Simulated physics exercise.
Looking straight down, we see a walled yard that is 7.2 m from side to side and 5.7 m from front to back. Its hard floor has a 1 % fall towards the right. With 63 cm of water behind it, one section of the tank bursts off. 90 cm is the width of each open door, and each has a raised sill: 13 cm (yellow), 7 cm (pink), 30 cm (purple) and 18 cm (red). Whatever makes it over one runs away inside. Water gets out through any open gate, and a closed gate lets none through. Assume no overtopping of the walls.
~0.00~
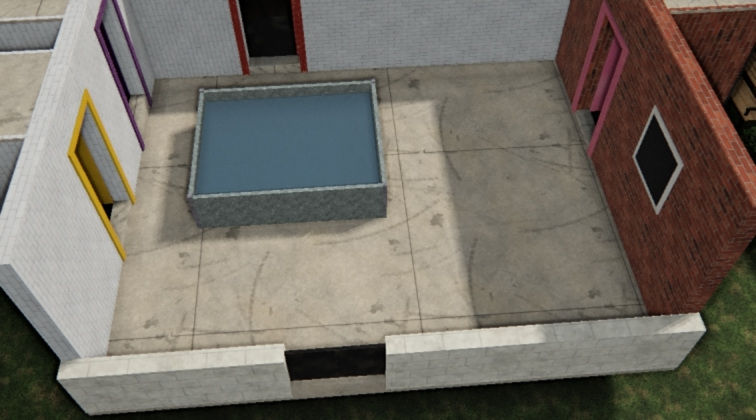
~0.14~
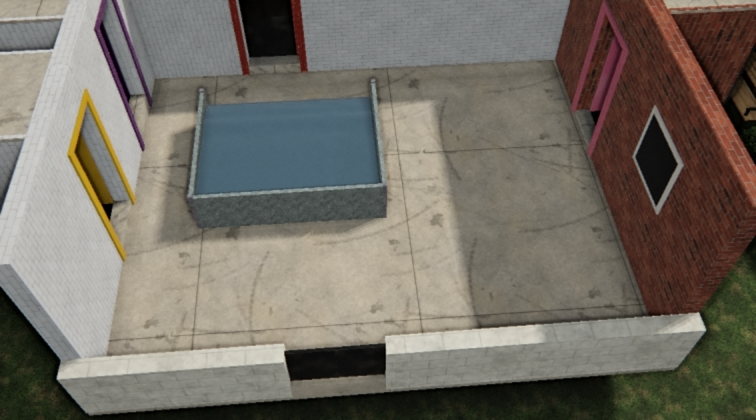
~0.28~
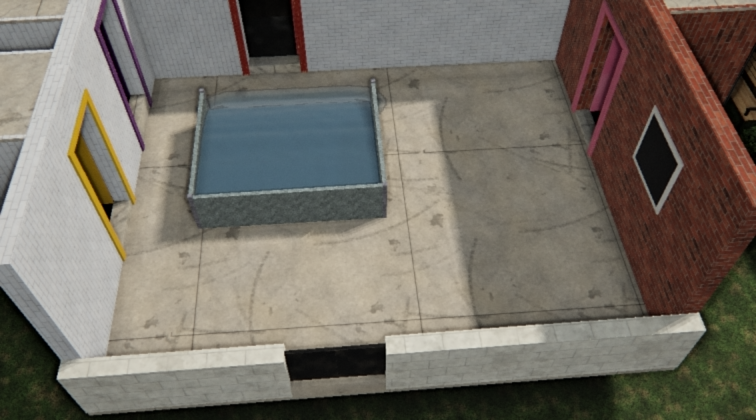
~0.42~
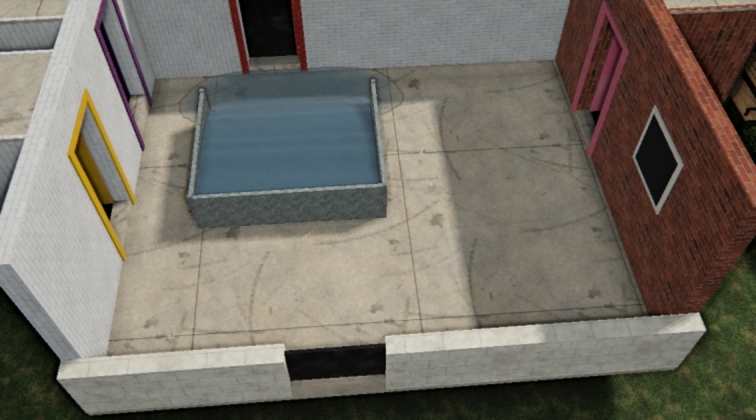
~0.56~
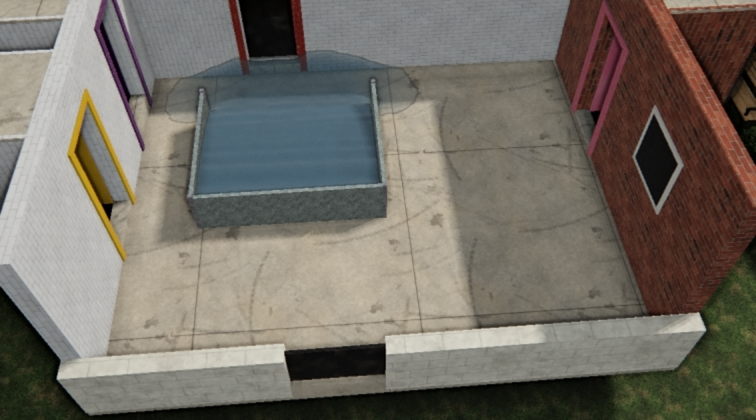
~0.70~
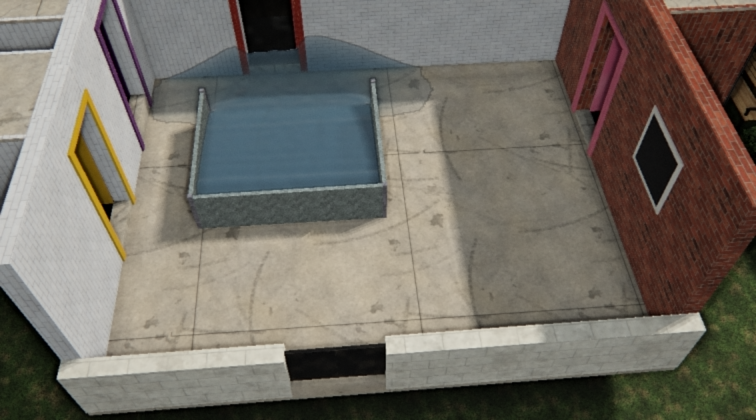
At the start, still blue water fills a rectangular stone tank in a walled yard with colourfully edged openings. The tank's far side disappears, and water ripples and pours out through the gap. A thin, clear sheet then spreads across the floor to the back wall and red-edged doorway, widening left and right.
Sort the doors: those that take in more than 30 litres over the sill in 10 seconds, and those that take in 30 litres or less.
Sorted: The yellow door takes in 30 litres or less; the pink door takes in more; the purple door takes in 30 litres or less; the red door takes in more.
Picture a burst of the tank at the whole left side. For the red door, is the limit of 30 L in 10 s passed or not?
So, red door: Within bounds.
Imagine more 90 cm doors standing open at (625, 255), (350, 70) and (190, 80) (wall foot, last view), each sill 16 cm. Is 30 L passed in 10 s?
Door 1: Lower; door 2: Higher; door 3: Higher.
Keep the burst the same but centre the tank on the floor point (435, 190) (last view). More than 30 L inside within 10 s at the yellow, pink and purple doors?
Measured against that limit, yellow comes out short of it, pink beyond it and purple short of it.
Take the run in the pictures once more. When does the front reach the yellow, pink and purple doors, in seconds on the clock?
The yellow door is reached at 2.2 s, pink at 2.2 s, purple at 1.2 s.
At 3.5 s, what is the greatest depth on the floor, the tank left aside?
I'd put it at close to 28 cm.
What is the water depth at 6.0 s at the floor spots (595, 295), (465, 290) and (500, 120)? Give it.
Roughly 6, 4 and 7 cm, in turn.
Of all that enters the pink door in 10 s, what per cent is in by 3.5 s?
It comes to about 30 per cent.
After 1.4 s water covers 15 % of the floor and is deepest (48 cm) near (310, 75); yellow door not reached, pink door not reached, purple door 6 cm at the sill, 0 L in, red door 48 cm at the sill, 130 L in.
After 2.2 s water covers 35 % of the floor and is deepest (44 cm) near (166, 82); yellow door not reached, pink door not reached, purple door 22 cm at the sill, 0 L in, red door 39 cm at the sill, 279 L in.
After 3.5 s water covers 55 % of the floor and is deepest (28 cm) near (543, 71); yellow door 6 cm at the sill, 0 L in, pink door 18 cm at the sill, 42 L in, purple door 21 cm at the sill, 0 L in, red door 19 cm at the sill, 350 L in.
After 6.0 s water covers 85 % of the floor and is deepest (18 cm) near (103, 383); yellow door 6 cm at the sill, 0 L in, pink door 11 cm at the sill, 104 L in, purple door 8 cm at the sill, 1 L in, red door 10 cm at the sill, 354 L in.
After 10.0 s water covers 100 % of the floor and is deepest (18 cm) near (600, 204); yellow door 5 cm at the sill, 0 L in, pink door 10 cm at the sill, 132 L in, purple door 7 cm at the sill, 1 L in, red door 10 cm at the sill, 354 L in.
